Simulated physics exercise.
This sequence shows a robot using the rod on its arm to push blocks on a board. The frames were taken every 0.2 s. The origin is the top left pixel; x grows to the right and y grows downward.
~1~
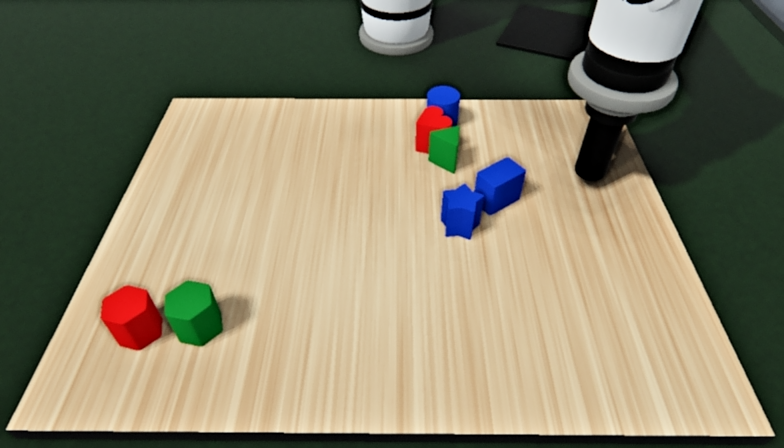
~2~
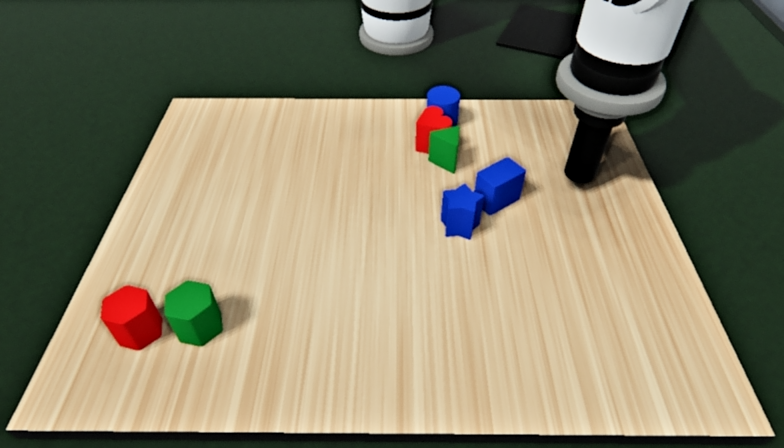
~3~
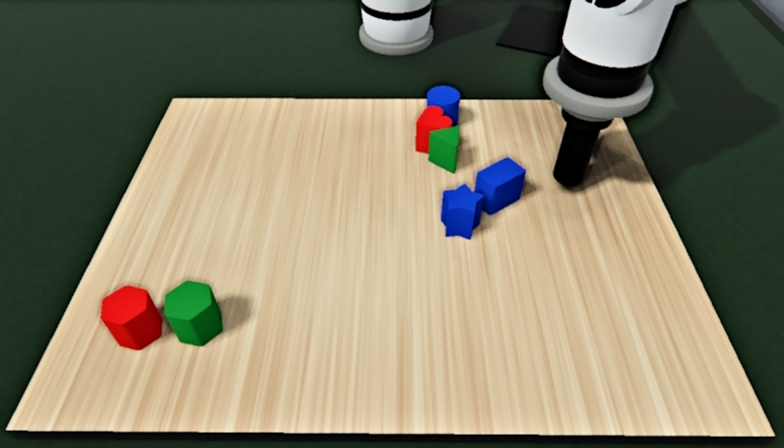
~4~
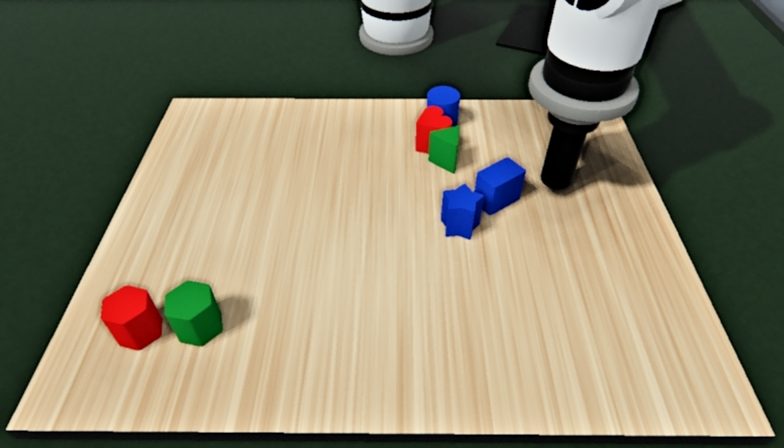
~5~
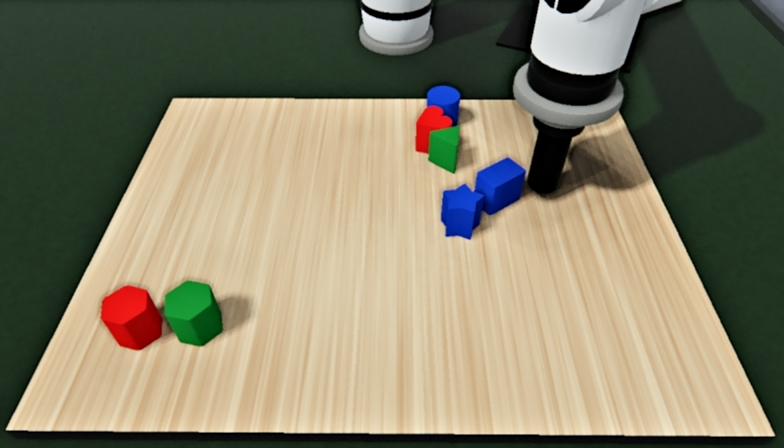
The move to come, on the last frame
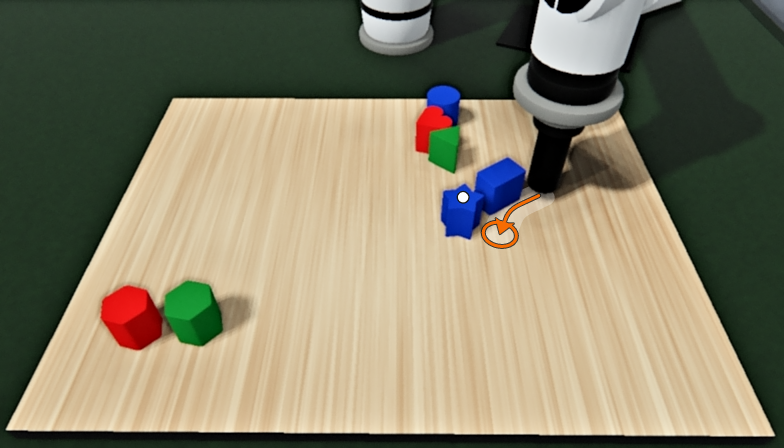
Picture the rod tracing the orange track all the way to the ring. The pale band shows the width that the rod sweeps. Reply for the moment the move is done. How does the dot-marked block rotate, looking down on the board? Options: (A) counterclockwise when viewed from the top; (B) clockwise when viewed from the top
(A)
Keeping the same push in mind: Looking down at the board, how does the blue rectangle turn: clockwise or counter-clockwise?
Clockwise, from overhead.
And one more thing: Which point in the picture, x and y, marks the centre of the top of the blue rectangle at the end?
At the end it should sit near (474, 177).
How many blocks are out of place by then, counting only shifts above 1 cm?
The result: One block.
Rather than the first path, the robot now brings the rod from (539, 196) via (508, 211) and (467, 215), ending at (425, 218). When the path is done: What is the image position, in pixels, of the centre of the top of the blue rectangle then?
It sits at (428, 163).
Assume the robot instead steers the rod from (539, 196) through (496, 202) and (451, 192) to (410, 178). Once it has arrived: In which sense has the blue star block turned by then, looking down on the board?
Prediction: Counterclockwise.
Drawn move, from (539, 196) by way of (520, 204) and (506, 217) to (500, 234); the dot is on the blue star block.
What follows on the original path. Halfway along, rod at (514, 199); blue star block at (460, 198), turned 20° anticlockwise; blue rectangle at (477, 174), turned 35° clockwise.
At the end, rod at (502, 223); blue star block at (459, 197), turned 20° anticlockwise; blue rectangle at (474, 177), turned 50° clockwise.
